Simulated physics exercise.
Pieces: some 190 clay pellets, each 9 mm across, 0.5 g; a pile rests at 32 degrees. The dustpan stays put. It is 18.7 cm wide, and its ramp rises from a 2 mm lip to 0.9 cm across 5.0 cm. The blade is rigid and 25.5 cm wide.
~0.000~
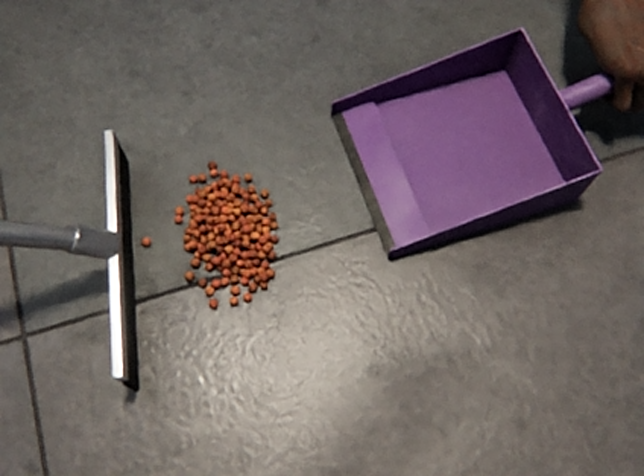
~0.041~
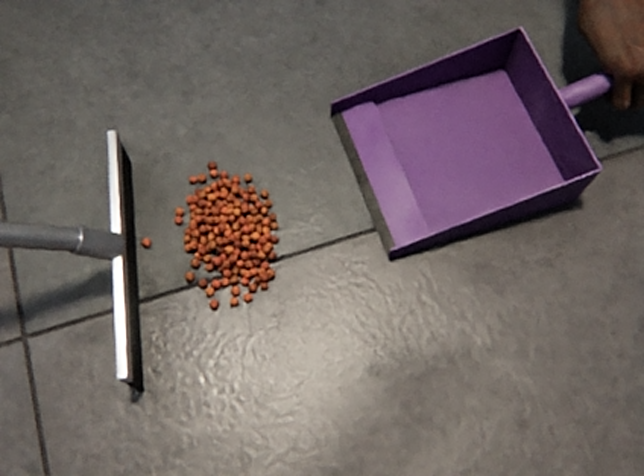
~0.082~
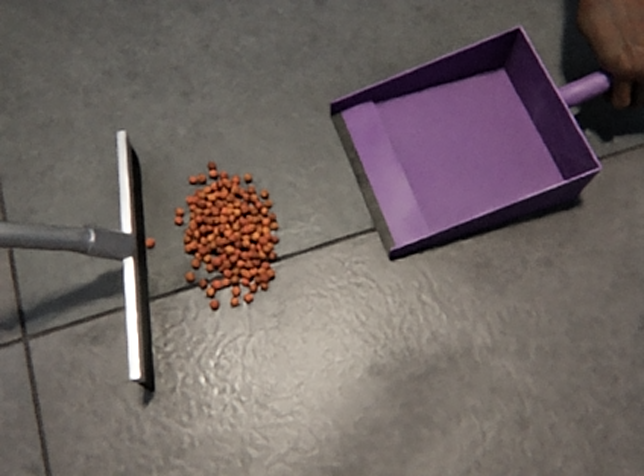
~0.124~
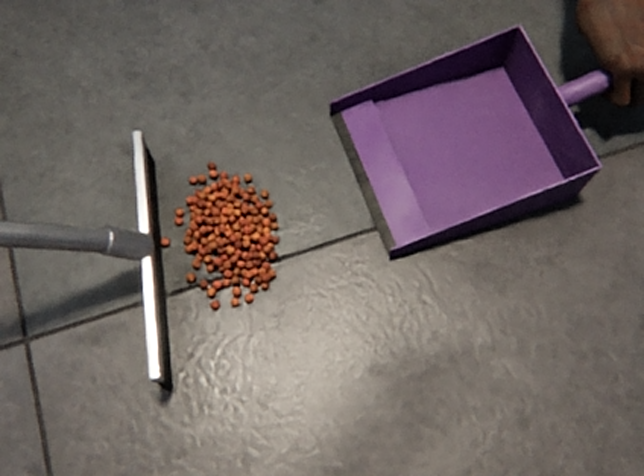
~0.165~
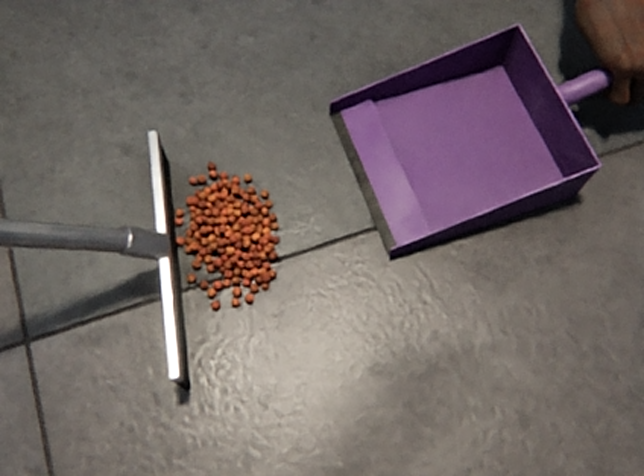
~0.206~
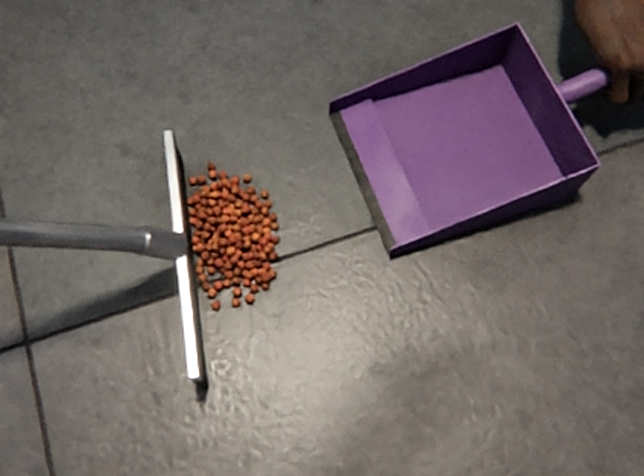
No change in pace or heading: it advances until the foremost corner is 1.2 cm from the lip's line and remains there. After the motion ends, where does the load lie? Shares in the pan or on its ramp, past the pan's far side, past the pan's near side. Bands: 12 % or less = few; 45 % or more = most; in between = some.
Shares - pan: Some; far side: Few; near side: Some.
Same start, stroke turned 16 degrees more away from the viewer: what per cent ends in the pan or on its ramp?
That gives near 35 in a hundred.
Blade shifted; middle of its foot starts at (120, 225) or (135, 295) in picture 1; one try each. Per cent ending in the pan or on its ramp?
30 and 35 per cent, roughly.
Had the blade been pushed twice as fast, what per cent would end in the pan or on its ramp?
Then near 50 in a hundred.
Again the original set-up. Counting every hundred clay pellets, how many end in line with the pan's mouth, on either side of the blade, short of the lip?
Share there: About 40 %.
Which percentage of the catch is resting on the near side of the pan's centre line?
Some 80 per cent.
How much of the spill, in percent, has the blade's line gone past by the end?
About 0 per cent.
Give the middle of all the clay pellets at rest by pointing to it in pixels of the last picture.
Close to pixel (378, 221).
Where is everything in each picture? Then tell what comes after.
In the first frame, blade from (121, 376) to (112, 139), moved 0.0 cm, 0 of the pieces shifted so far; middle of the pieces at (227, 227); pan at (466, 152).
In the second frame, blade from (126, 377) to (115, 140), moved 0.3 cm, 0 of the pieces shifted so far; middle of the pieces at (227, 227).
In the third frame, blade from (138, 377) to (125, 140), moved 1.3 cm, 0 of the pieces shifted so far; middle of the pieces at (228, 228).
In the fourth frame, blade from (157, 377) to (140, 140), moved 2.9 cm, 1 of the pieces shifted so far; middle of the pieces at (228, 228).
In the fifth frame, blade from (177, 377) to (156, 140), moved 4.6 cm, 1 of the pieces shifted so far; middle of the pieces at (228, 228).
In the sixth frame, blade from (196, 376) to (171, 140), moved 6.2 cm, 32 of the pieces shifted so far; middle of the pieces at (230, 228); pan at (464, 148). Its pace works out near 0.40 m/s, heading 16 degrees towards the viewer's side.
After 0.42 s, middle of the blade 12 cm from the lip; 0 % over the lip, far side 0 %, near side 5 %.
After 0.57 s, middle of the blade 6 cm from the lip; 0 % over the lip, far side 0 %, near side 15 %.
Then, at 0.84 s, middle of the blade 3 cm from the lip; 40 % over the lip, far side 0 %, near side 20 %.
At rest (1.1 s), pan 40 %, far side 0 %, near side 20 %, in front of the lip or behind the blade 40 %.
